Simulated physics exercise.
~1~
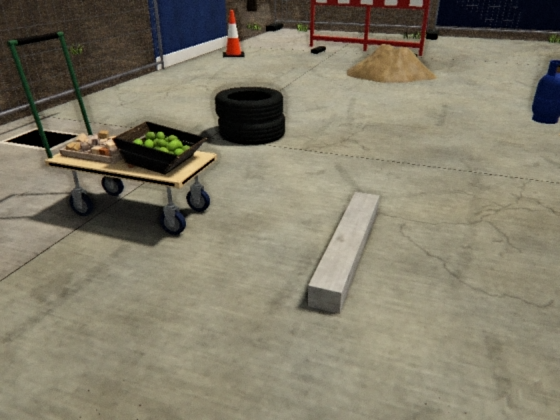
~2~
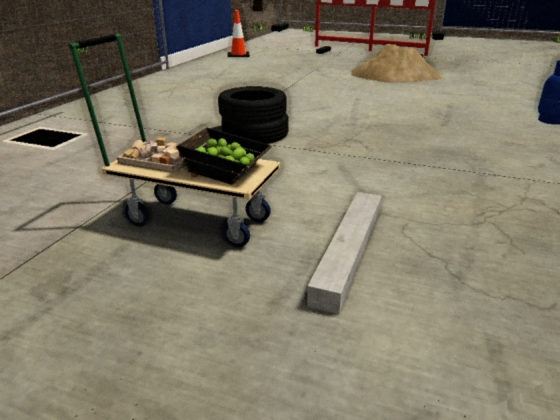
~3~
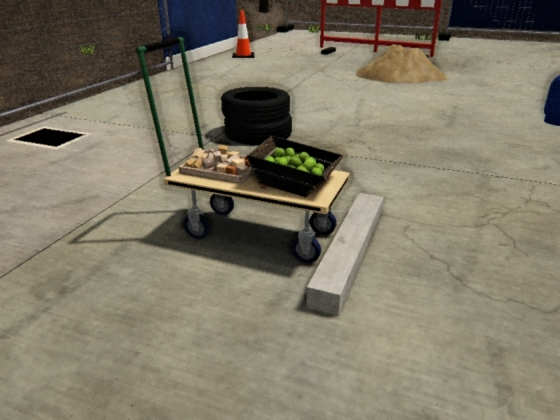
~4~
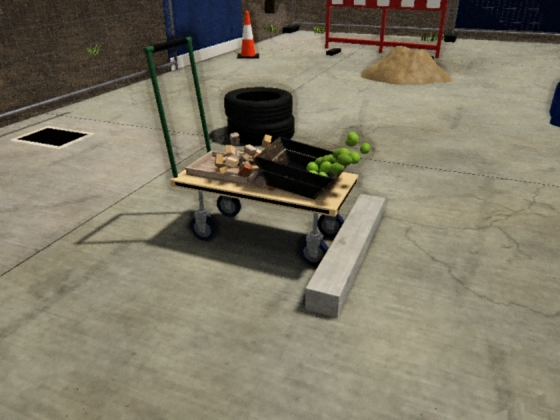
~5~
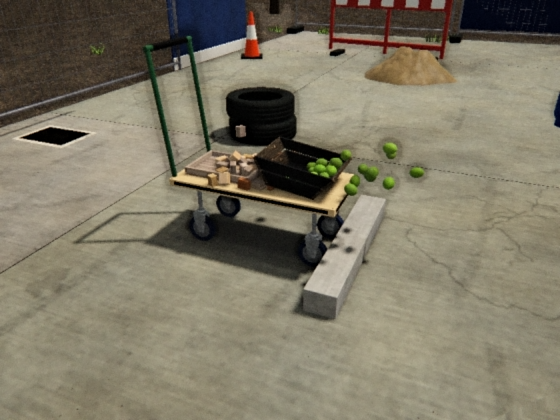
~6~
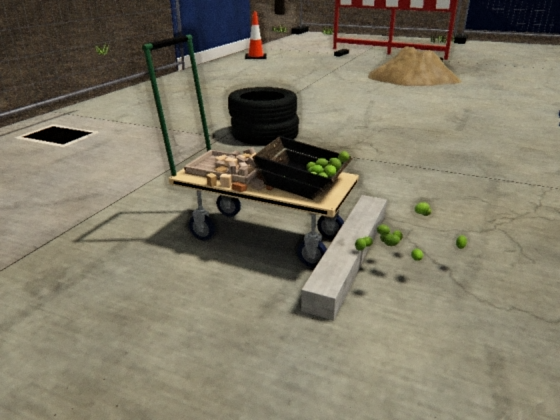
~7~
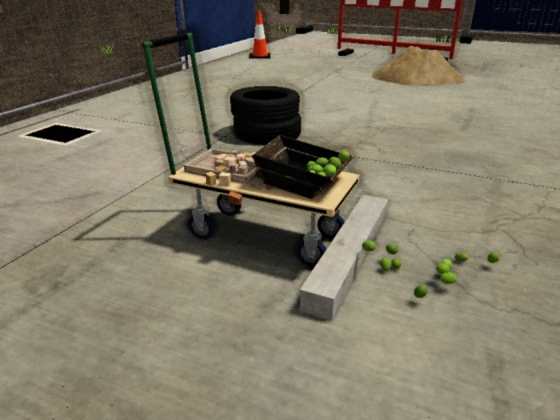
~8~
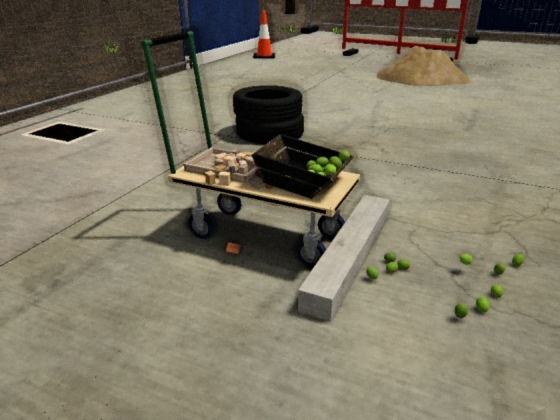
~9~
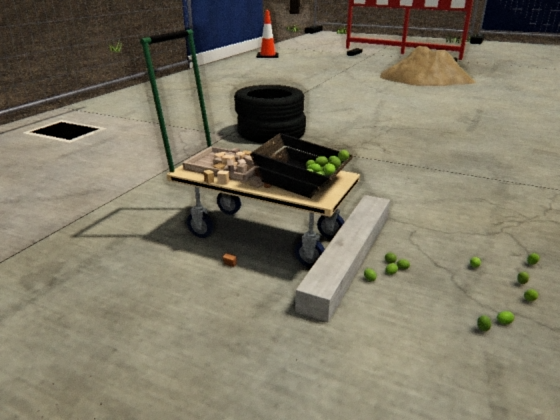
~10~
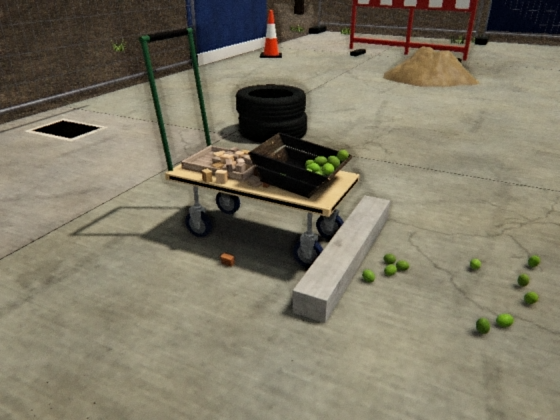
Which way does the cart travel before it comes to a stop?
The cart travels to the right, until it stops at the pale beam.
A paved concrete yard is seen from above at an angle, with stacked black tires, a traffic cone, a sand pile and a red and white barrier toward the back. A flat cart with a green handle carries a wooden tray of small blocks and a black tray of green limes. It rolls right toward a pale beam and stops against it. The blocks jump about, while several limes fly out over the beam, land and roll right. The cart stays upright, with limes scattered beyond the beam, an orange block on the ground beneath it, and many goods still aboard.
